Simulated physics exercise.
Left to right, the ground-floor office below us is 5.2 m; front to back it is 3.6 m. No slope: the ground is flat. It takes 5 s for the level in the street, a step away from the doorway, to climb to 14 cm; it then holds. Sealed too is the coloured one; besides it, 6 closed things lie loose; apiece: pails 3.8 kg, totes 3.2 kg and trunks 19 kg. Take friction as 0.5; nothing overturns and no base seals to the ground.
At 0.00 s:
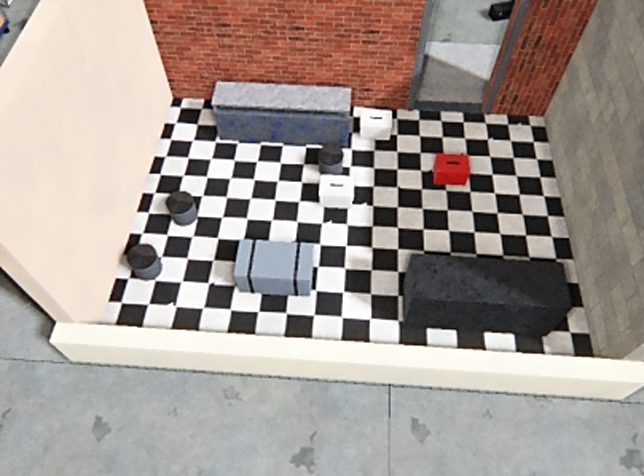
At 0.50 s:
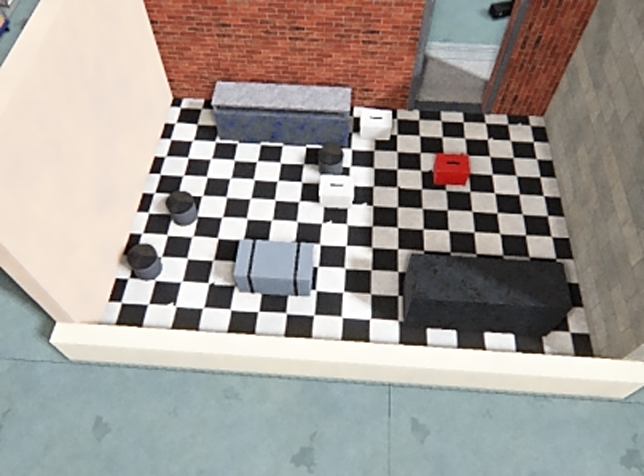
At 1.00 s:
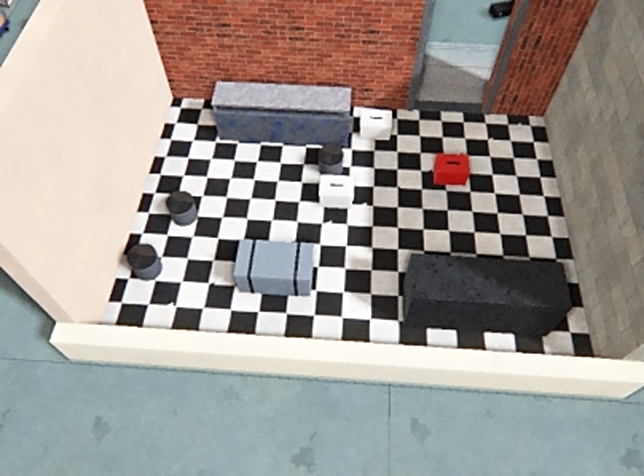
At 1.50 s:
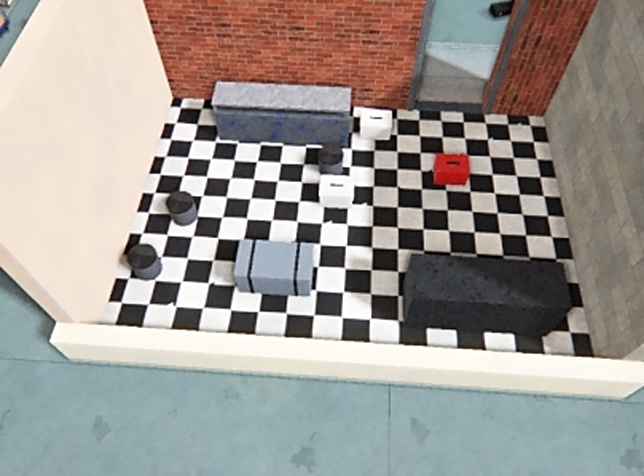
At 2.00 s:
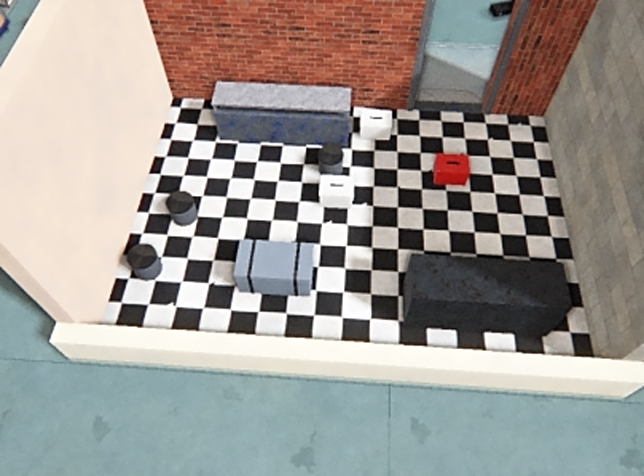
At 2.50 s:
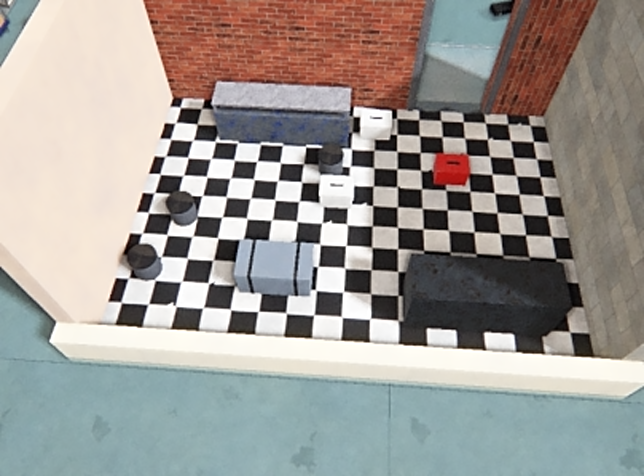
In the ground-floor office, the red tote and other loose containers rest motionless on the checkered floor.
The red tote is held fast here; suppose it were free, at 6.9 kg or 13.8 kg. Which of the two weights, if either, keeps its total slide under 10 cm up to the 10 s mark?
Only the heavier one.
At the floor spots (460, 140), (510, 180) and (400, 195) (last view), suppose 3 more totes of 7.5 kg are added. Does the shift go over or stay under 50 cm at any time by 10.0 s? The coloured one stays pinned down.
Order as asked: Goes beyond / goes beyond / stays within.
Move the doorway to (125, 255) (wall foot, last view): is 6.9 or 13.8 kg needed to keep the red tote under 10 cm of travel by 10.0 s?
Under that setup, the light option succeeds.
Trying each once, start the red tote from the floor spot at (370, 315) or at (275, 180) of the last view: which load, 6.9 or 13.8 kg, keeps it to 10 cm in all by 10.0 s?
One by one: The small mass suffices; the small mass suffices.
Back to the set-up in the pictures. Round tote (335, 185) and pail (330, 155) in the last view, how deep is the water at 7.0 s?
Depths: Near 2 cm, then near 2 cm.
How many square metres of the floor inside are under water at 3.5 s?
At that time the wet patch spans about 1.0 m2.
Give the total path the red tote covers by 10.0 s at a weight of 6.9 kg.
Adding it all up, something like 80 cm.
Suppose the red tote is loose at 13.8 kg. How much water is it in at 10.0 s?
5 cm, roughly.
After 3.5 s the red tote would be 0 cm from its start with 6.9 kg and 0 cm from its start with 13.8 kg; 0 cm of water round it then.
After 4.5 s the red tote would be 0 cm from its start with 6.9 kg and 0 cm from its start with 13.8 kg; 3 cm of water round it then.
After 7.0 s the red tote would be 49 cm from its start with 6.9 kg and 0 cm from its start with 13.8 kg; 4 cm of water round it then.
After 10.0 s the red tote would be 79 cm from its start with 6.9 kg and 0 cm from its start with 13.8 kg; 5 cm of water round it then.
